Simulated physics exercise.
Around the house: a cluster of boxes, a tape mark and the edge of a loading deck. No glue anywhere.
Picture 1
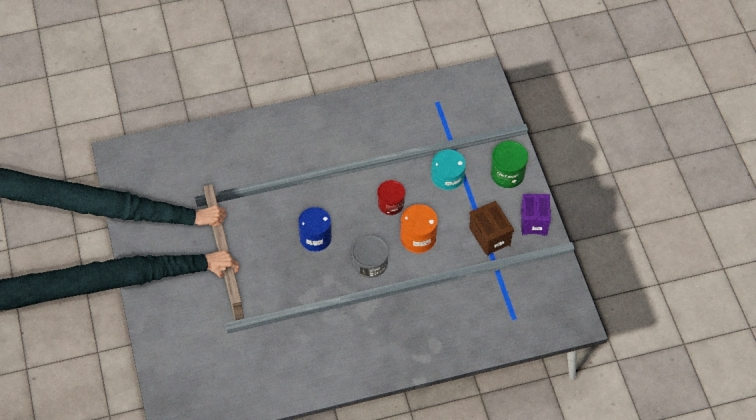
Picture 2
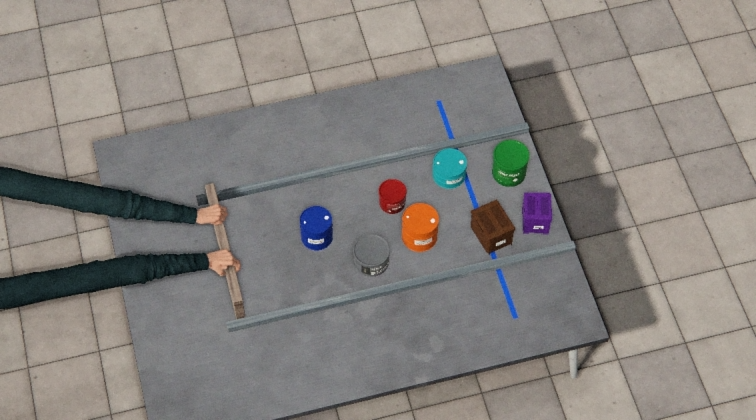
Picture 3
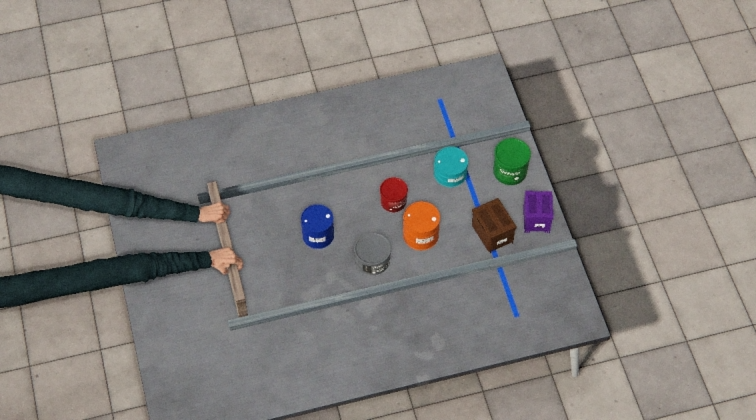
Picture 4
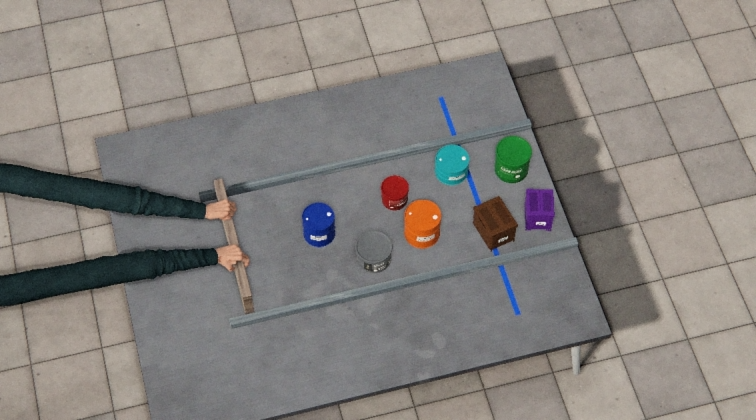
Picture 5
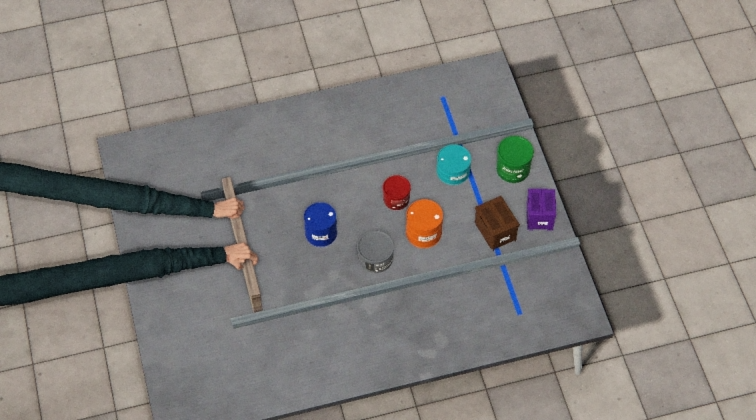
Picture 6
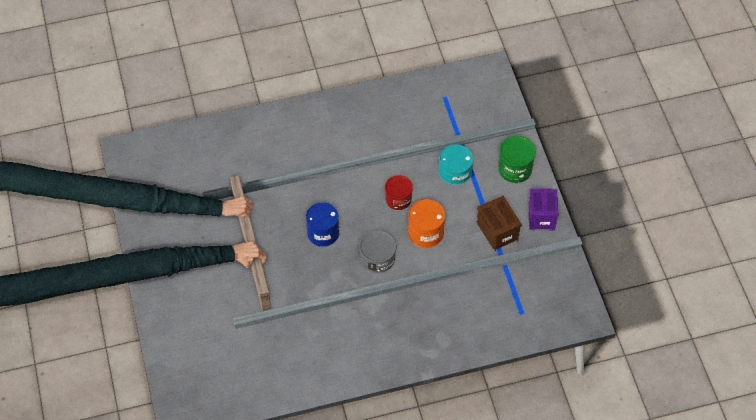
Two hands slid a wooden plank a short way to the right across a grey table, toward a group of colourful buckets and boxes near a blue line, which stayed where they were.
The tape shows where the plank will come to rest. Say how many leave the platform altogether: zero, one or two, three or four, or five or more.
Outcome: The number that fall off is one or two.
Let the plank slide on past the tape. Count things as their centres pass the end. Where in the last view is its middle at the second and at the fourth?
Near (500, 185) and (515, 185).
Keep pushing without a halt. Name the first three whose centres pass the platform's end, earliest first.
Earliest first: The purple tote, then the brown tote, then the green pail.
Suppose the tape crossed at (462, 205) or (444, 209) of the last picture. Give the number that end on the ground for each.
It would be 0 and 0.
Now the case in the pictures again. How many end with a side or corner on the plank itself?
The number is 3.
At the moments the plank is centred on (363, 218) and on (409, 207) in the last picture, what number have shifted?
By then 2, and 4.
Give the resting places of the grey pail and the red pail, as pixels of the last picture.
About (514, 234), and the other about (484, 162).
Early on, none off yet; purple tote at rest near (543, 210); green pail at rest near (517, 160); brown tote at rest near (498, 224).
Finally, the number that fall off is one or two; lost, purple tote.
